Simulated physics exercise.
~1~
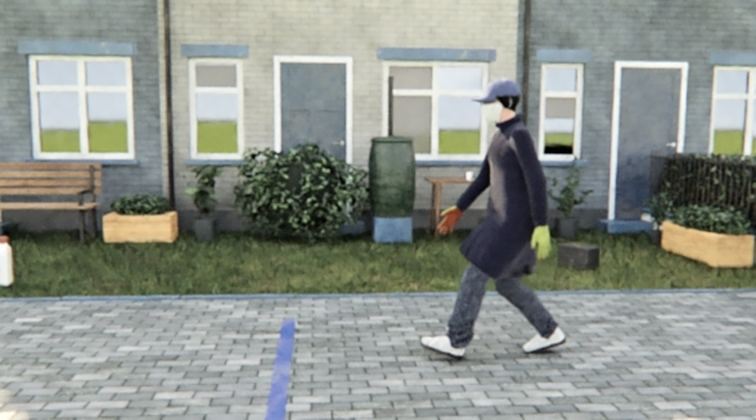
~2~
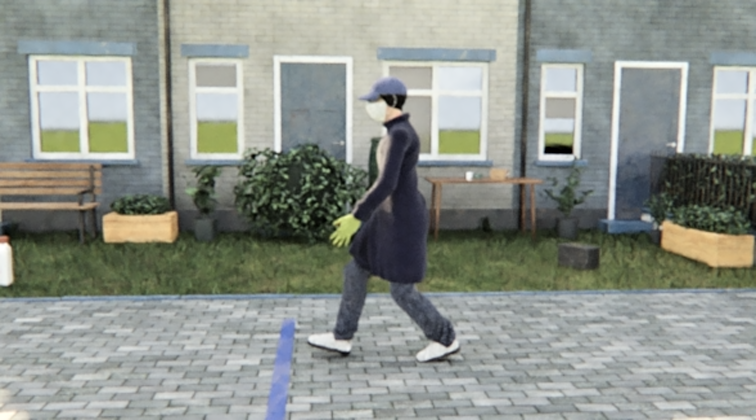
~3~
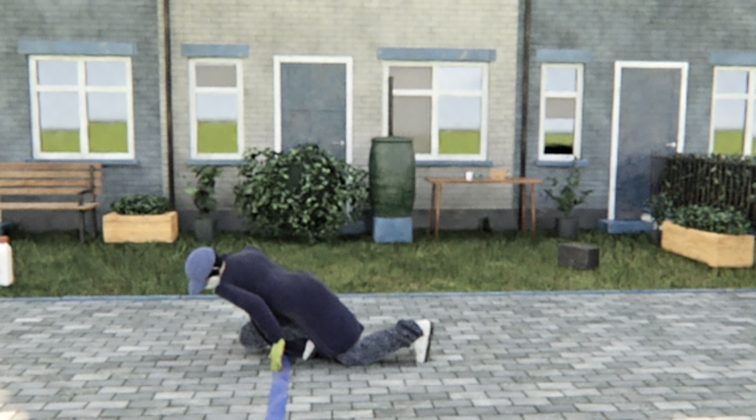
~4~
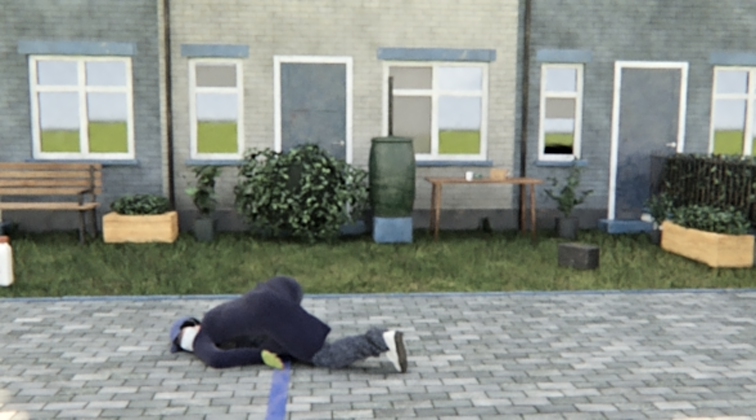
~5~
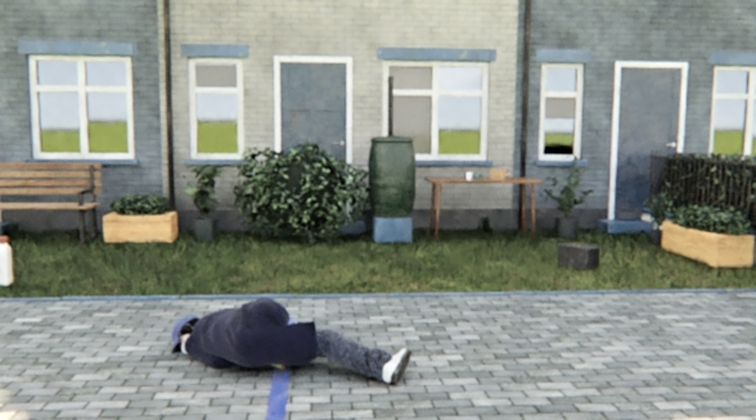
Masked person in a cap and dark coat striding left across paving, collapsing forward and ending up lying across the blue tape.
